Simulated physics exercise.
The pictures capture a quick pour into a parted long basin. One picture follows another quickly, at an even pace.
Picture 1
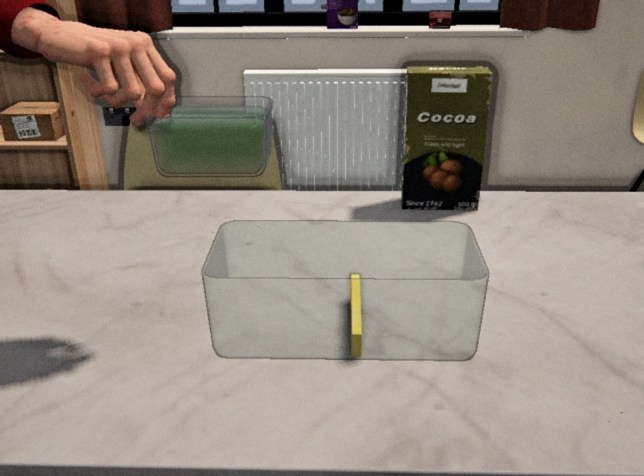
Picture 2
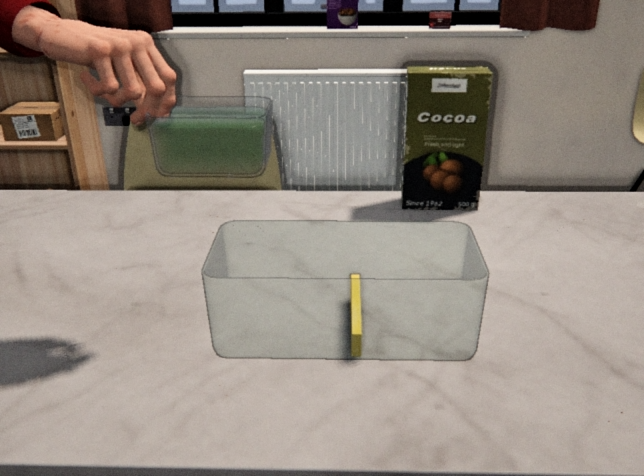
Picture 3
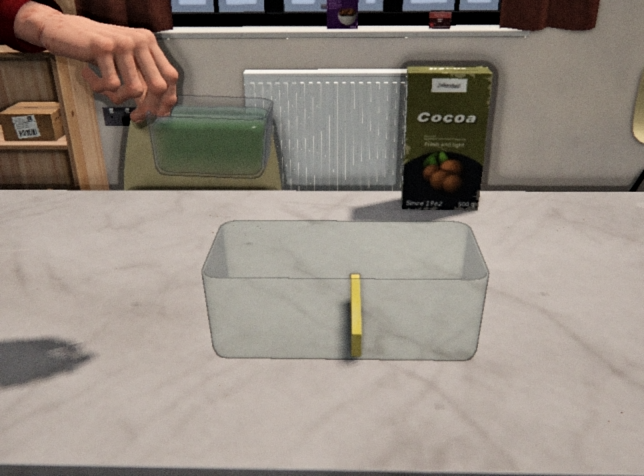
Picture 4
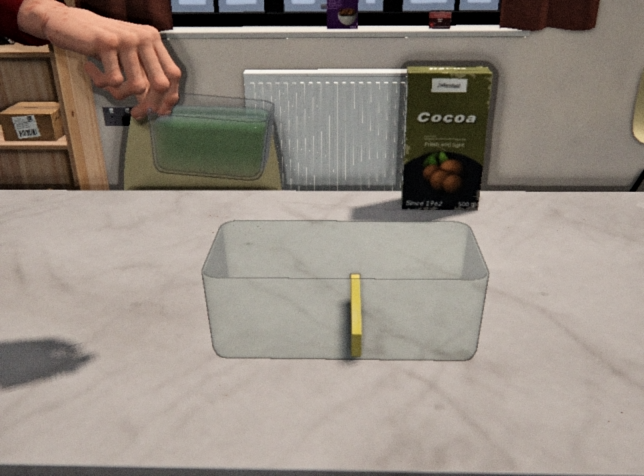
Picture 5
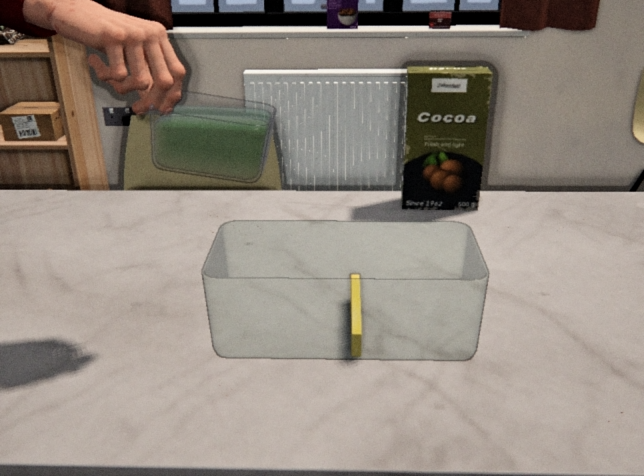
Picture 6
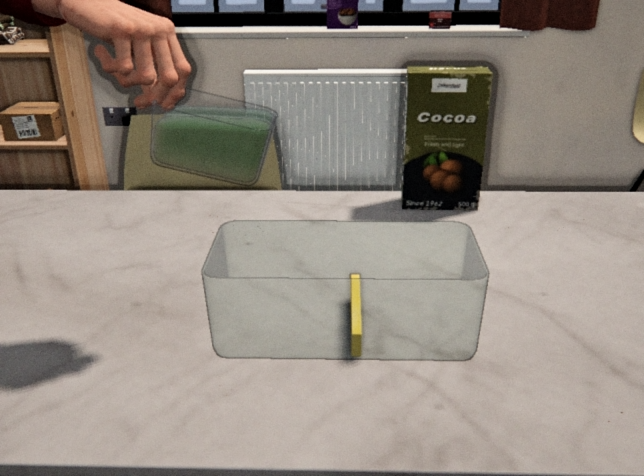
A hand at the upper left held a clear container of green liquid and slowly tilted it a little to the right, while a clear basin with a yellow divider sat still on the marble counter.
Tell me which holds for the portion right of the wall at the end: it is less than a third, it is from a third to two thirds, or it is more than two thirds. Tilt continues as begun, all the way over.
It is less than a third.
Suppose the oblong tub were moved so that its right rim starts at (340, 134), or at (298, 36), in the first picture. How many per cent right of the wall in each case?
Roughly 75 per cent, then roughly 70 per cent.
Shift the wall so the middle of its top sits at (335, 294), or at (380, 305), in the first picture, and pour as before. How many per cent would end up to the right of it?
It would come to roughly 50 per cent the first time and roughly 15 per cent the second.
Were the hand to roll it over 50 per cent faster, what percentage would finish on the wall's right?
Close to 10 per cent.
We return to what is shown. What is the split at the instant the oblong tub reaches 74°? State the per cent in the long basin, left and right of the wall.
The left part holds close to 20 per cent, the right part close to 0.
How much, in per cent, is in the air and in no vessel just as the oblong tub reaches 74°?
Estimated: 40 per cent or thereabouts.
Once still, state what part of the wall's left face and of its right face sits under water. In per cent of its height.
I get 60 % for the left and 10 % for the right.
A moment on, the oblong tub is tipped part way and 40 per cent is still to pour, 20 is left of the wall and 1 right of it.
Next, the oblong tub is tipped right over and 5 per cent is still to pour, 78 is left of the wall and 11 right of it.
Then the oblong tub is tipped right over and 0 per cent is still to pour, 86 is left of the wall and 13 right of it.
Later the oblong tub is tipped right over and 0 per cent is still to pour, 82 is left of the wall and 17 right of it.
Finally, 82 per cent lies left of the wall, 17 right of it and 1 outside.
